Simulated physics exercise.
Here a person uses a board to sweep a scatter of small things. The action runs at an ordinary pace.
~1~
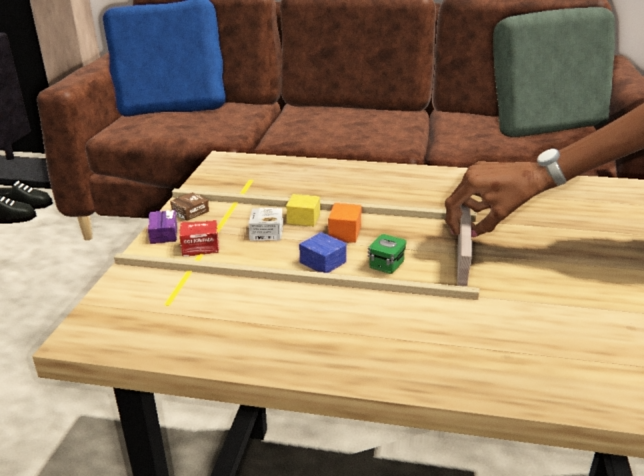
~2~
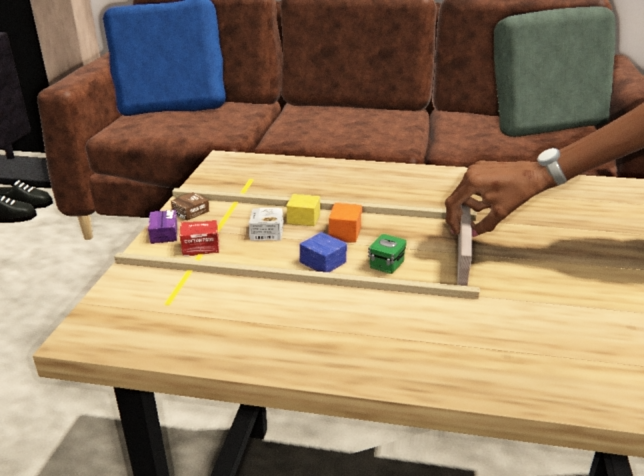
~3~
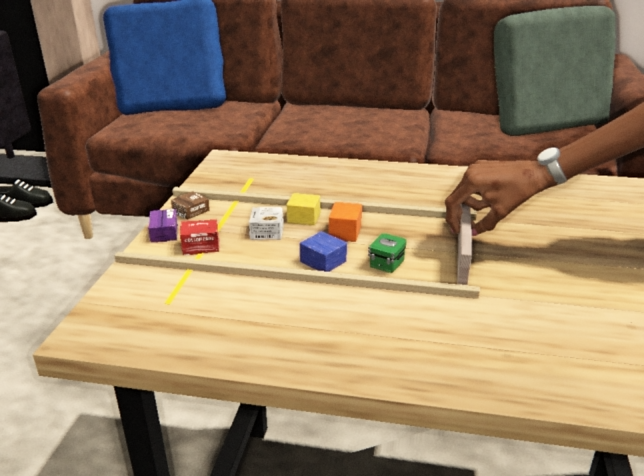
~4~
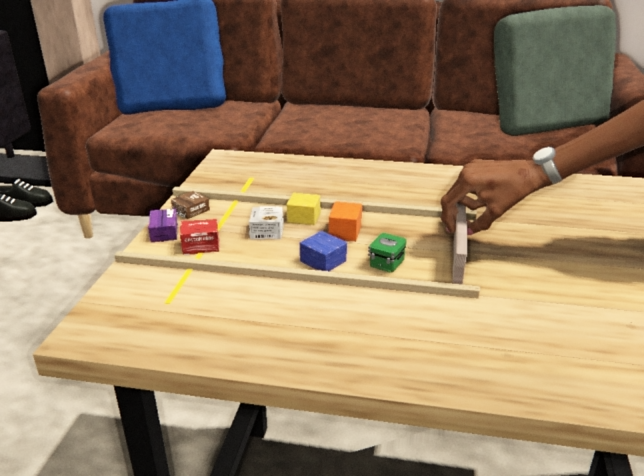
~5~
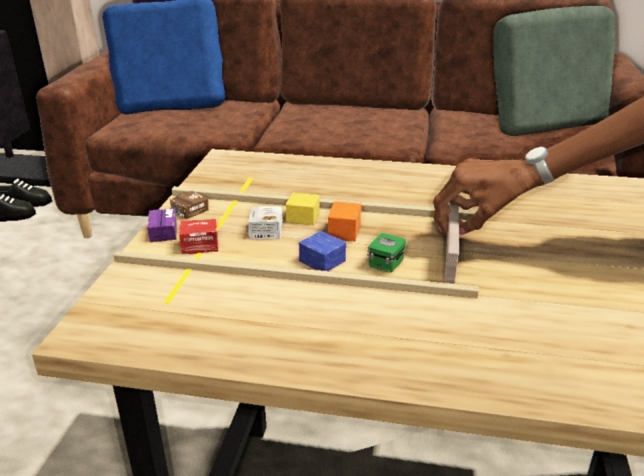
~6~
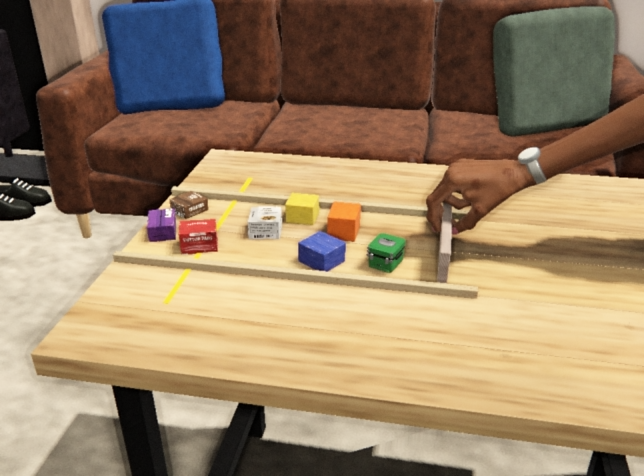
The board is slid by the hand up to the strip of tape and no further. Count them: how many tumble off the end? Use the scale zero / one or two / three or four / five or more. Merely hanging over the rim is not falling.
On that scale it is one or two.
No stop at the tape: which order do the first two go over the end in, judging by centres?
Purple box, then red box.
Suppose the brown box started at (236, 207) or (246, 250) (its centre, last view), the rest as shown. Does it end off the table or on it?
Placed there, the brown box keeps its spot, and in the other spot it keeps its spot.
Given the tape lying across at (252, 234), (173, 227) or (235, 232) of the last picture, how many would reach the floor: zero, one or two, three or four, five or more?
So in that order I'd say zero; more than four; either one or two.
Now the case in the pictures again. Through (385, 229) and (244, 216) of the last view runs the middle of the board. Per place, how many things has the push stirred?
At that stage 1; at the next, 7.
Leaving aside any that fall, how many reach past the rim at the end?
It totals 1.
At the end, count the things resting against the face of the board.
Total: 3.
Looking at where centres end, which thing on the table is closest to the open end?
Answer: The red box.
Soon after, none off yet; purple box at rest near (162, 225); brown box at rest near (189, 205); red box at rest near (199, 236).
By the end, the number that fall off is one or two; fallen, purple box.
